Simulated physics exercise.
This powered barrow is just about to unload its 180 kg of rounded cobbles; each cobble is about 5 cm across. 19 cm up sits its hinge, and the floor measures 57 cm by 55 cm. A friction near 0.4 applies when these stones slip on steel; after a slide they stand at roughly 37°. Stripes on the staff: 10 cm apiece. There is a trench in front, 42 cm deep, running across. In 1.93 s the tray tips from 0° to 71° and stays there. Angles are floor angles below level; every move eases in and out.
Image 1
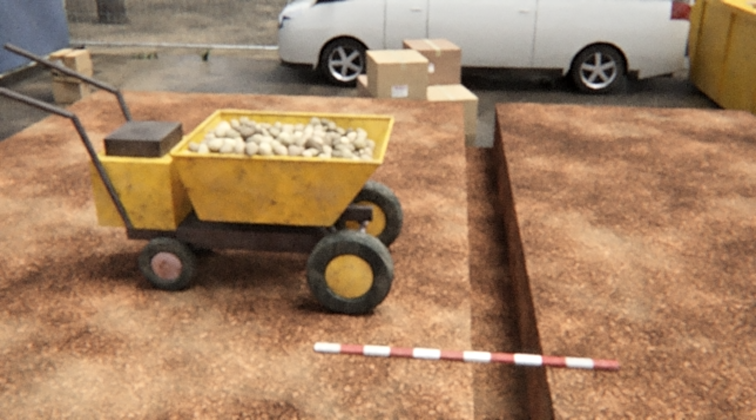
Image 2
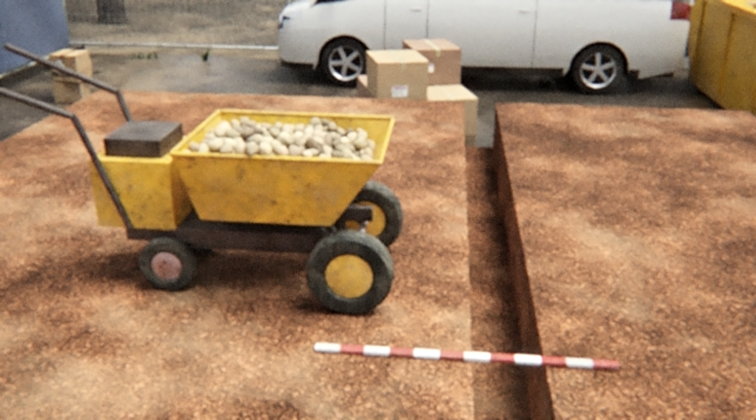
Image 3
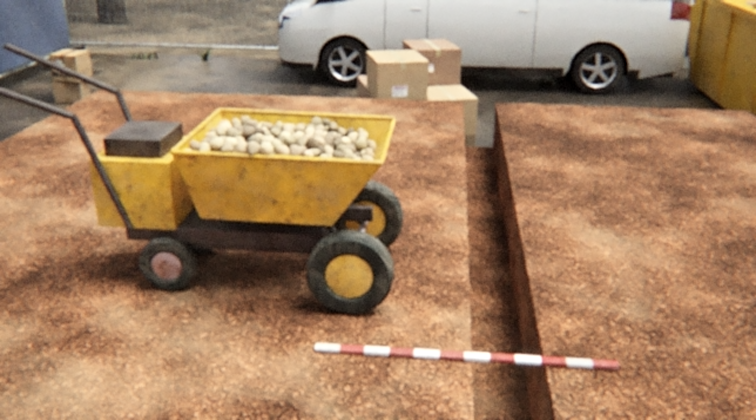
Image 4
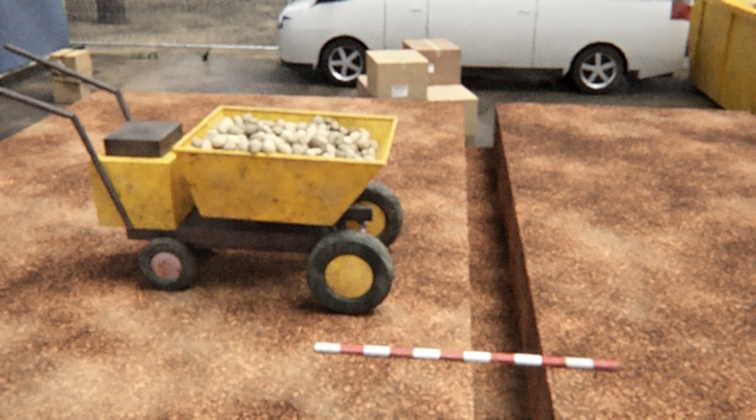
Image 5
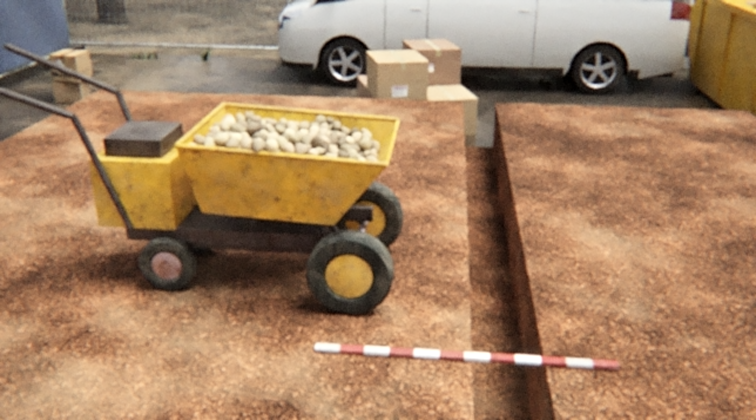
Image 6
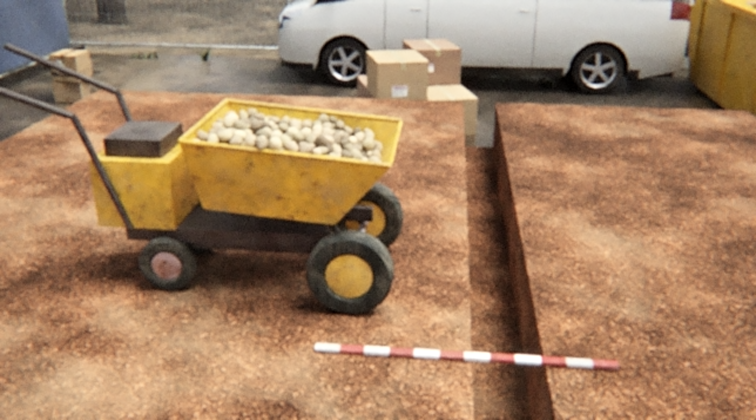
Yellow powered barrow loaded with rounded cobbles standing beside a trench, its tray tilting very slightly while the wheels stay still.
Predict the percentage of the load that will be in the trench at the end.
Predicted: Roughly 80 %.
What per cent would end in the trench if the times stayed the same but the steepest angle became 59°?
It would be close to 55 percent.
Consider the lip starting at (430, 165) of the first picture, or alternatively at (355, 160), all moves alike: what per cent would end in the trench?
Result: Close to 40 then close to 95 per cent.
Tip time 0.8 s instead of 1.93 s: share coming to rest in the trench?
Around 60 per cent would end in the trench.
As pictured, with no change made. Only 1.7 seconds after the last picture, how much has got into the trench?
40 per cent, give or take.
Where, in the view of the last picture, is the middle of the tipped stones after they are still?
Their middle ends up near (506, 335).
Then, 1.2 s after the last picture the floor is at 60°, 96 % in the tray, 1 % short of the trench, 3 % in the trench; the foremost stones are at (503, 259).
Then, 1.7 s after the last picture the floor is at 71°, 46 % in the tray, 39 % in the trench, 15 % past the trench; the foremost stones are at (617, 278).
Then, 2.1 s after the last picture the floor is at 71°, 25 % in the tray, 55 % in the trench, 20 % past the trench; the foremost stones are at (663, 288).
Then, 4.0 s after the last picture the floor is at 71°, 0 % in the tray, 80 % in the trench, 19 % past the trench; the foremost stones are at (672, 288).
